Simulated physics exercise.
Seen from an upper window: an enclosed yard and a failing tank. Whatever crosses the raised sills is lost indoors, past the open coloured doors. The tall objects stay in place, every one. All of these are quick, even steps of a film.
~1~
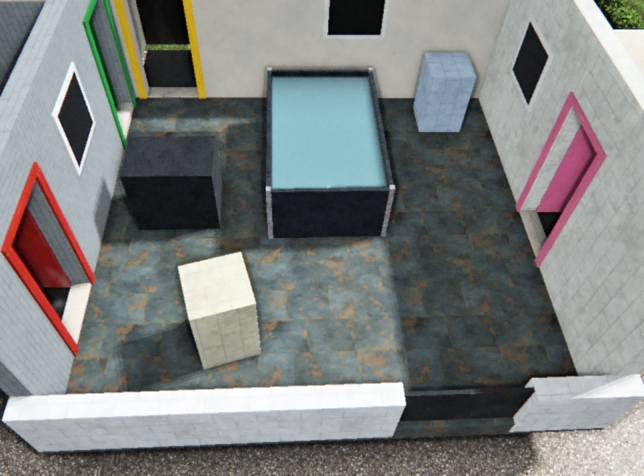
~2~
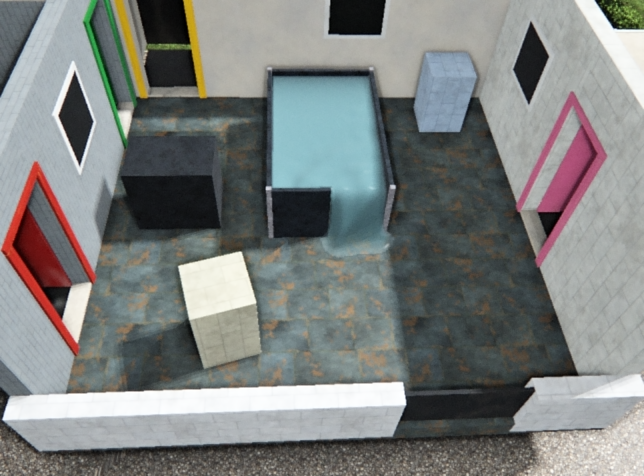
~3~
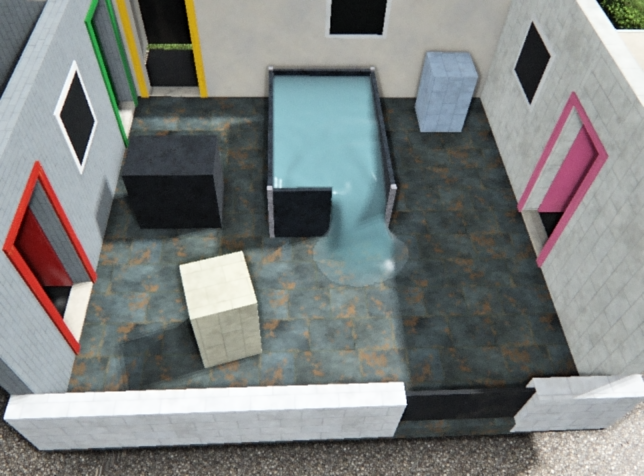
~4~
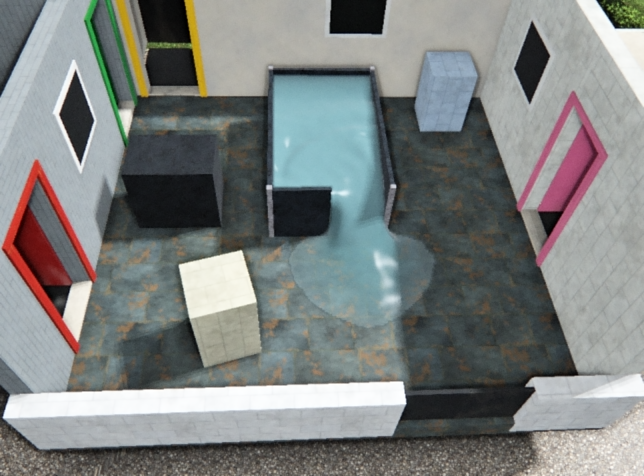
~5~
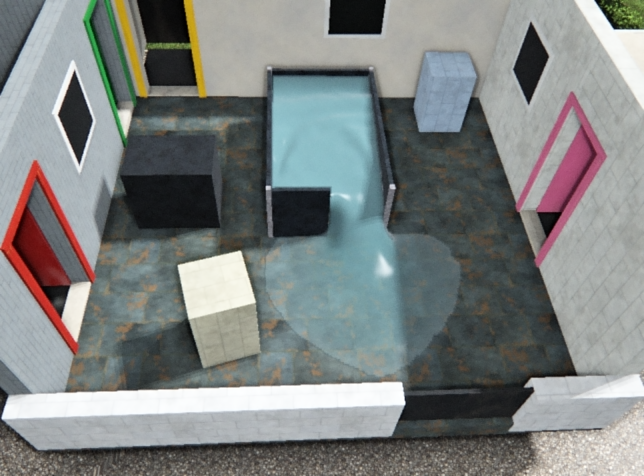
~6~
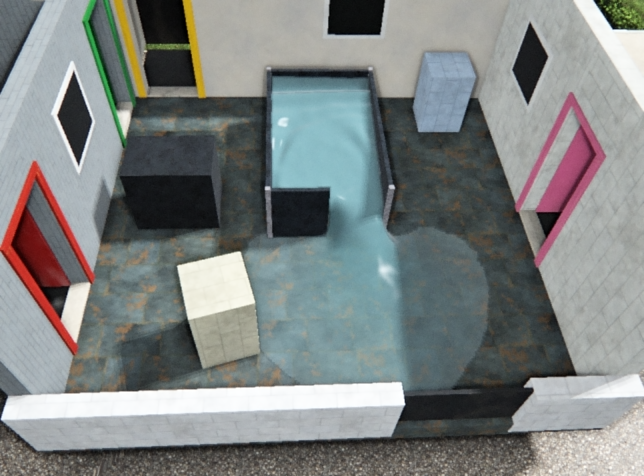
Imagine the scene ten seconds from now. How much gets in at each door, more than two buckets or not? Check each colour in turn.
The yellow door gets more than two; the green door gets two buckets or less; the red door gets more than two; the pink door gets more than two.
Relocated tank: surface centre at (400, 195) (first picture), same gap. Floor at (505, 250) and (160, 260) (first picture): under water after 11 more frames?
One after the other: Covered, dry.
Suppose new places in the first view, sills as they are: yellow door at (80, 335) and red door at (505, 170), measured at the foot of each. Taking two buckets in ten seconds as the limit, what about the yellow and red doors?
Then: Yellow door passes that mark; red door takes more.
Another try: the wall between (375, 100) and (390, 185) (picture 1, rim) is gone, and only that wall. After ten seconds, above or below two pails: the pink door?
With the breach moved, the pink one overshoots.
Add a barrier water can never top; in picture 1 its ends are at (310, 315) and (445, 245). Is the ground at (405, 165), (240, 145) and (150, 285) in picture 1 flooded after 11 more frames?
Results in order: Swamped / bone-dry / swamped.
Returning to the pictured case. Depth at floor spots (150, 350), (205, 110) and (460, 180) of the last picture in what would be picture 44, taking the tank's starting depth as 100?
In that order: 4, 2 and 4 per cent.
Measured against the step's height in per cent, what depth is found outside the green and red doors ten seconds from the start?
I'd put the first at close to 70 per cent and the second at close to 190 per cent.
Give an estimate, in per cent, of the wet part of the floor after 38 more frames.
I'd guess some 90 per cent.
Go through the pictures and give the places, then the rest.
The first frame shows the open tank at (325, 128) is whole and still.
In the second frame, water pours out at (356, 219) and has run to (389, 240).
In the third frame, water pours out at (357, 220) and has run to (358, 282).
In the fourth frame, the front is at (380, 320), out from the gap at (356, 221).
In the fifth frame, the front is at (385, 369), out from the gap at (355, 221).
In the sixth frame, the front is at a hidden place, out from the gap at (355, 221).
A moment on, water covers 30 % of the floor; the yellow door not reached, the green door not reached, the red door not reached, the pink door not reached.
Next, water covers 40 % of the floor; the yellow door not reached, the green door not reached, the red door wet at the sill, nothing in, the pink door wet at the sill, nothing in.
Then, water covers 55 % of the floor; the yellow door not reached, the green door not reached, the red door over two buckets in, the pink door under two buckets in.
Later, water covers 90 % of the floor; the yellow door under two buckets in, the green door wet at the sill, nothing in, the red door over two buckets in, the pink door over two buckets in.
In the end, water covers 100 % of the floor; the yellow door far over two buckets in, the green door wet at the sill, nothing in, the red door far over two buckets in, the pink door over two buckets in.
